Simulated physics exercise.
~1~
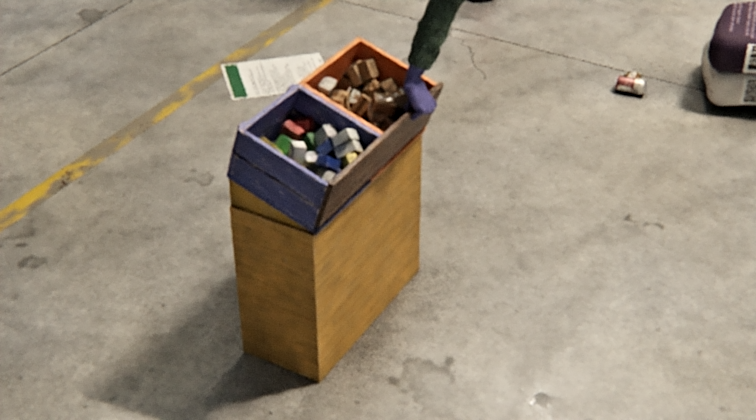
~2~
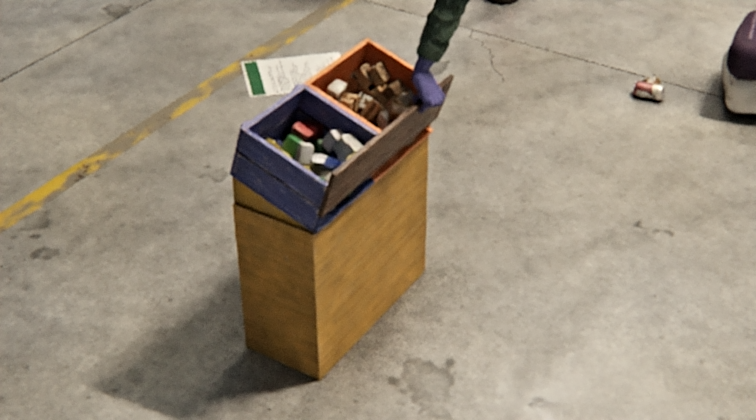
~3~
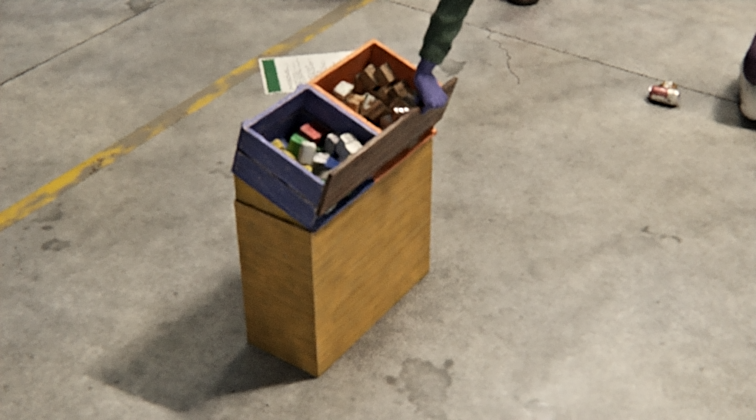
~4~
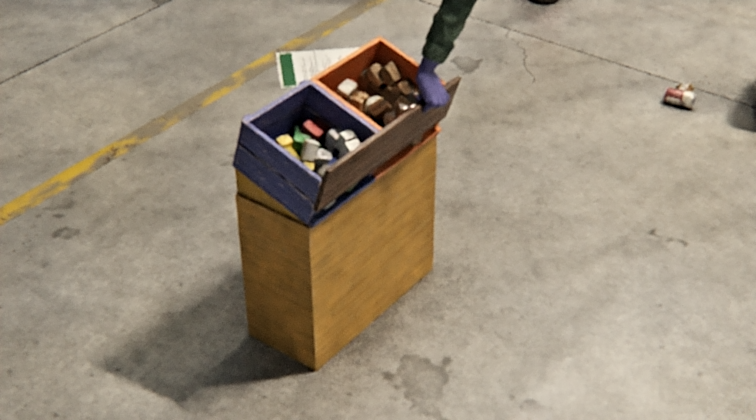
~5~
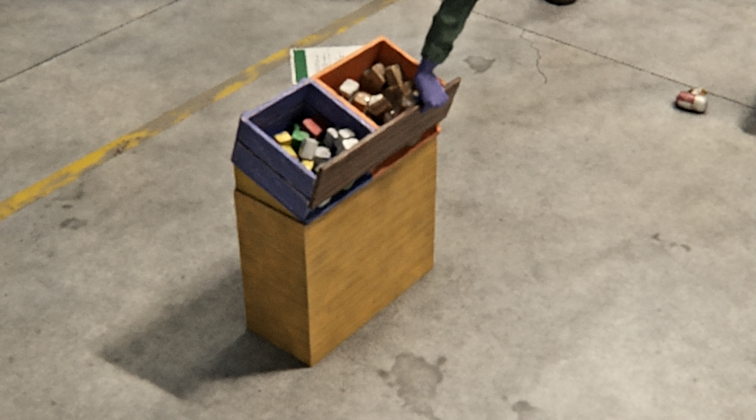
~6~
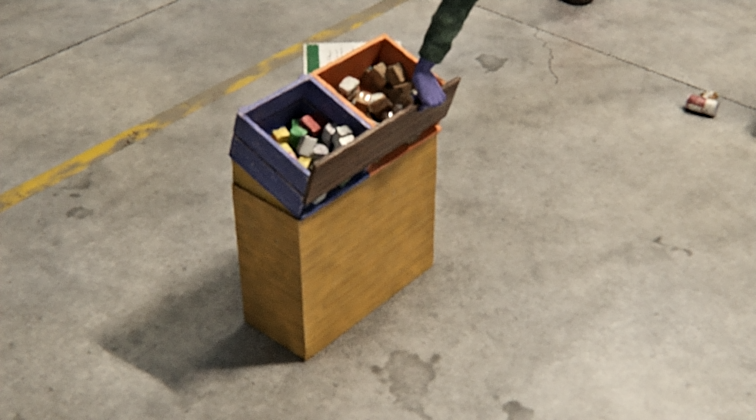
The clip opens on a wooden stand on a concrete floor, bearing a blue chute on the left and an orange chute behind it to the right, both holding small loose blocks. A gloved purple hand on a dark green sleeve reaches in from the top and holds the brown gate along their front. The gate shifts up slightly early on, then stays leaning in much the same place with the hand still on it. Meanwhile the view drifts slowly around the stand. At the end, both chutes remain in place with all their contents still inside.
